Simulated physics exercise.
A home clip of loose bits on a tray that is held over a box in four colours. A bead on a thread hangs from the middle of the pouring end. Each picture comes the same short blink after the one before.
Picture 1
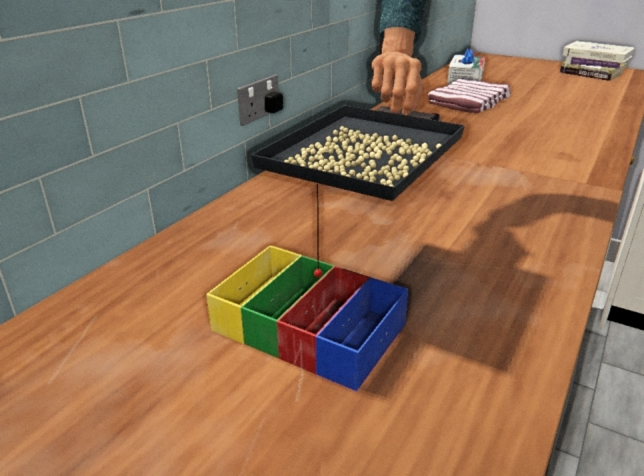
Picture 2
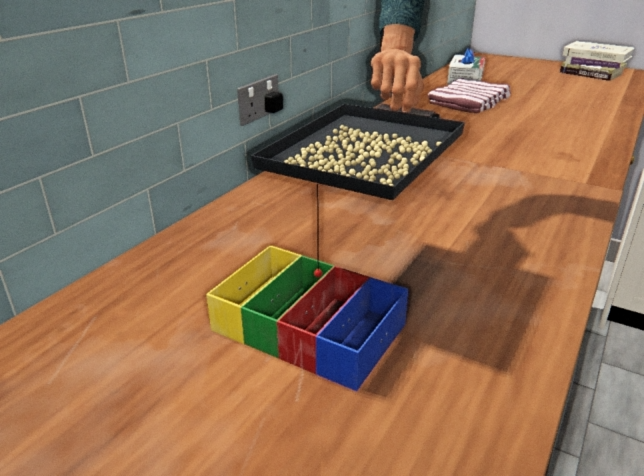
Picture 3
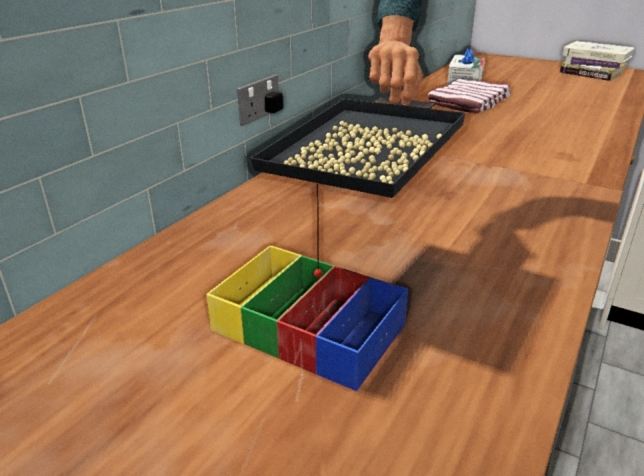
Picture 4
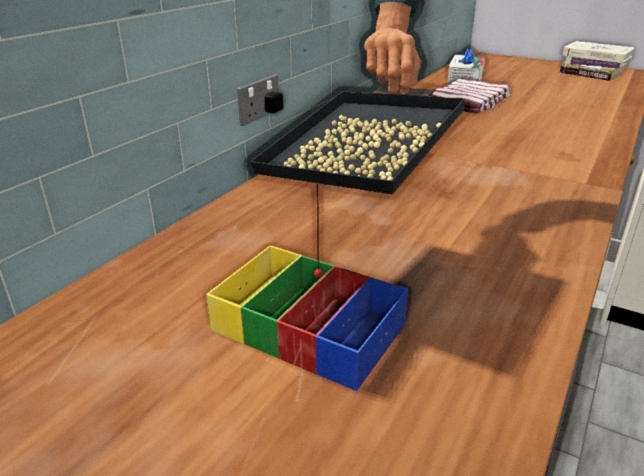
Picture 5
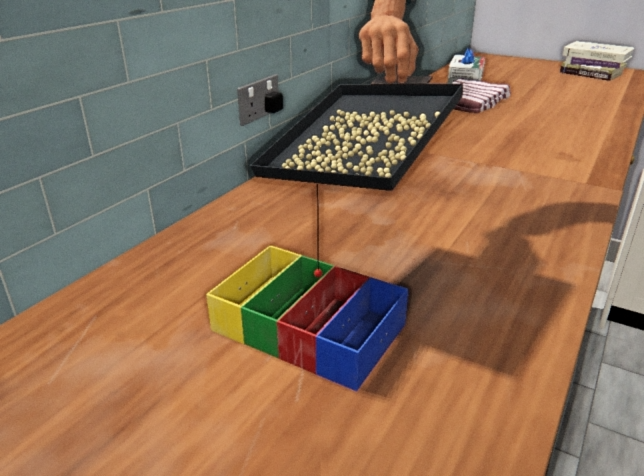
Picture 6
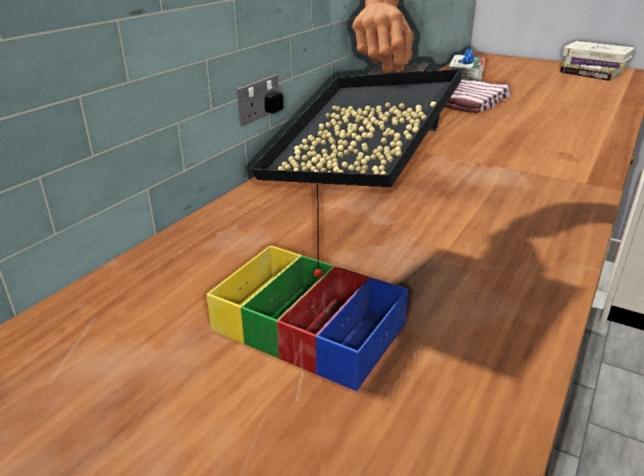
Black tray of pale beans slowly tilting toward its left front corner as a hand raises the far end above a four-coloured box.
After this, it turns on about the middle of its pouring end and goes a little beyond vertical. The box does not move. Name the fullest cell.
Fullest: The yellow cell.
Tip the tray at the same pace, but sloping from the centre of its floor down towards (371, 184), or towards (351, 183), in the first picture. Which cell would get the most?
One: That blue cell. Two: The cell in blue.
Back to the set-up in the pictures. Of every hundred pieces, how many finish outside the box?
Roughly 0 in a hundred.
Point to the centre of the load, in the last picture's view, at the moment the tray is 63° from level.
At about (287, 169).
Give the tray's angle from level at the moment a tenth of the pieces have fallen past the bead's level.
Near 80 degrees.
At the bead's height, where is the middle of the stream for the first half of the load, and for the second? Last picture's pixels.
At about (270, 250), then at (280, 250).
Shortly afterwards, tray tipped steeply; all but a few on the tray; only a few in the yellow cell; only a few falling or outside the box.
Next, tray tipped past a quarter turn; near half on the tray; near a quarter in the yellow cell; near a quarter falling or outside the box.
Some moments later, tray tipped past a quarter turn; all but a few in the yellow cell; only a few in the green cell; a little falling or outside the box.
In the end, tray tipped past a quarter turn; all but a few in the yellow cell; only a few in the green cell; none at all in the blue cell; none at all in the red cell; a little outside the box.
